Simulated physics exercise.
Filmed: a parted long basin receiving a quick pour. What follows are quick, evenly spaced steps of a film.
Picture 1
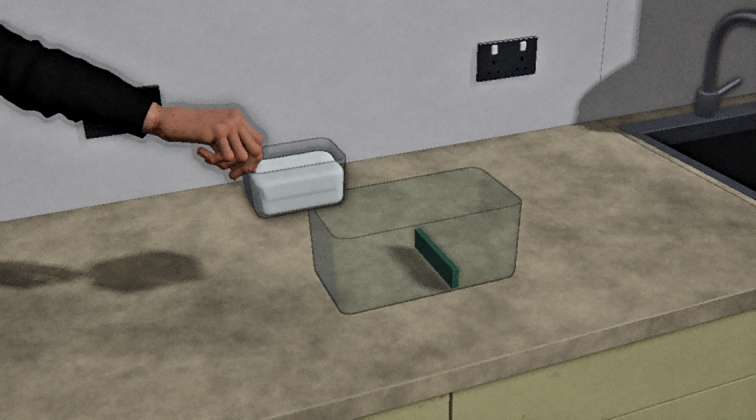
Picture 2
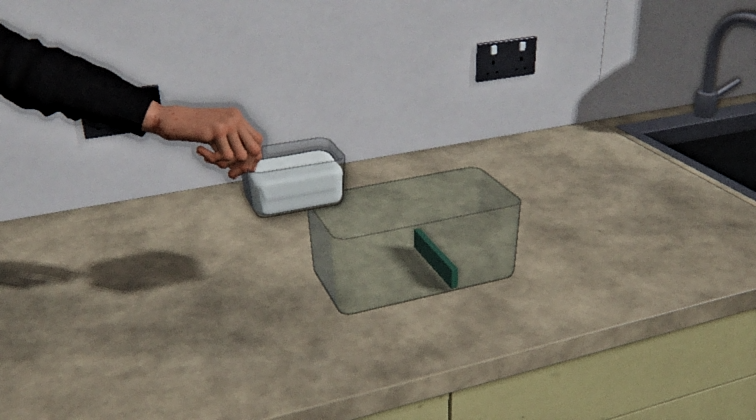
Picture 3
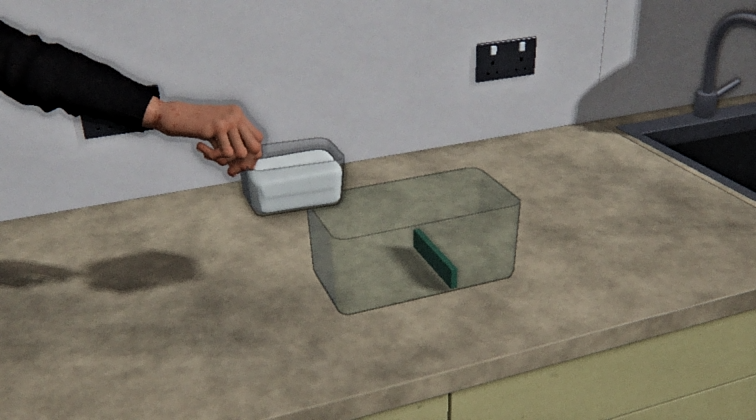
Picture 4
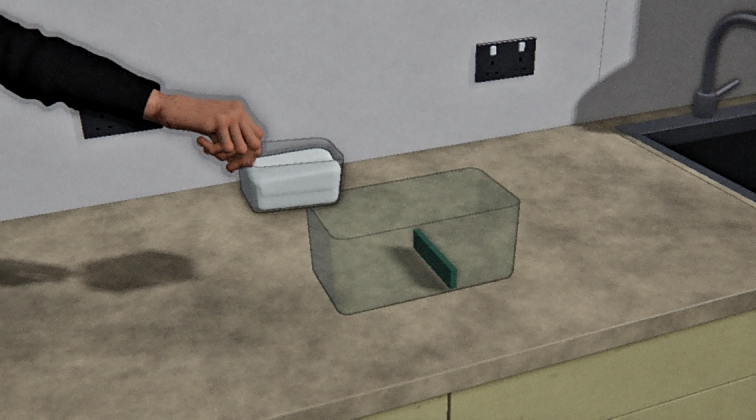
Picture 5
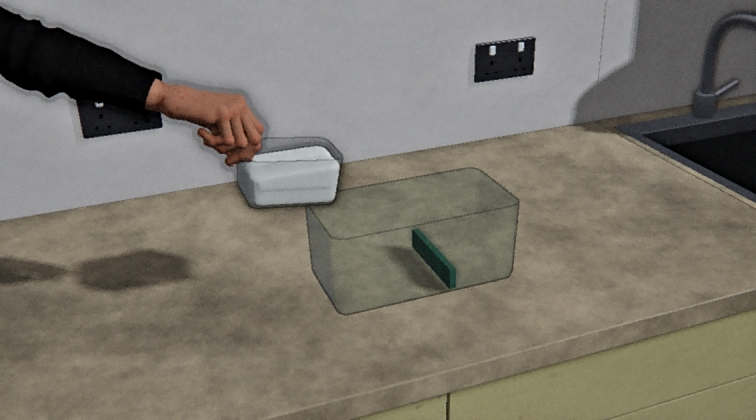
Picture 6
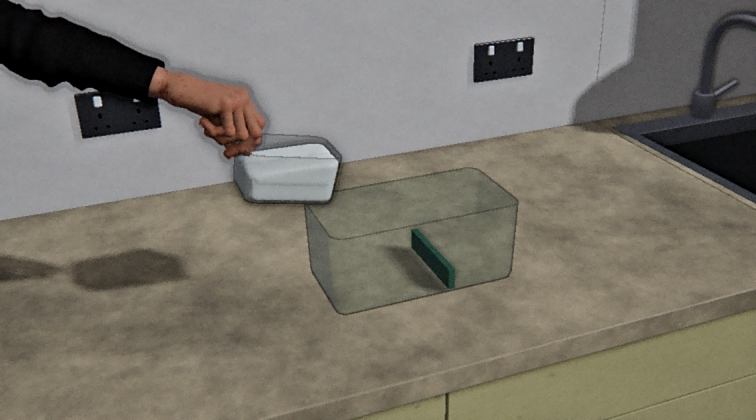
The clip shows a hand holding a small clear container of milk above a countertop, beside a long transparent basin with a low green divider; the hand raises the container slightly and gradually tilts it while the basin stays still.
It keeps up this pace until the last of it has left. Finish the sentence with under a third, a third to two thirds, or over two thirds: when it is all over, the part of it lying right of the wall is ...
... under a third.
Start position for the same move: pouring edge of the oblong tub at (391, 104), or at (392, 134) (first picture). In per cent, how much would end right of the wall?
85 % and 80 %.
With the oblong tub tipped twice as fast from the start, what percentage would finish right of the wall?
Roughly 10 percent.
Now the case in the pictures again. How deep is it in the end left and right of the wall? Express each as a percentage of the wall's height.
On the left it's around 50 per cent; on the right, 10 per cent.
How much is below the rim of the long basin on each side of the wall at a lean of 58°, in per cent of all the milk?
The left part holds close to 10 per cent, the right part close to 0.
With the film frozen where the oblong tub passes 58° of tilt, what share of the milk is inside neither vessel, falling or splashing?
That comes to near 25 percent.
A moment on, the oblong tub is tipped part way and 62 per cent is still to pour, 10 is left of the wall and 0 right of it.
Next, the oblong tub is tipped on its side and 16 per cent is still to pour, 68 is left of the wall and 4 right of it.
Then the oblong tub is tipped on its side and 2 per cent is still to pour, 87 is left of the wall and 8 right of it.
Later the oblong tub is tipped on its side and 0 per cent is still to pour, 91 is left of the wall and 9 right of it.
In the end 91 per cent lies left of the wall, 9 right of it and 1 outside.
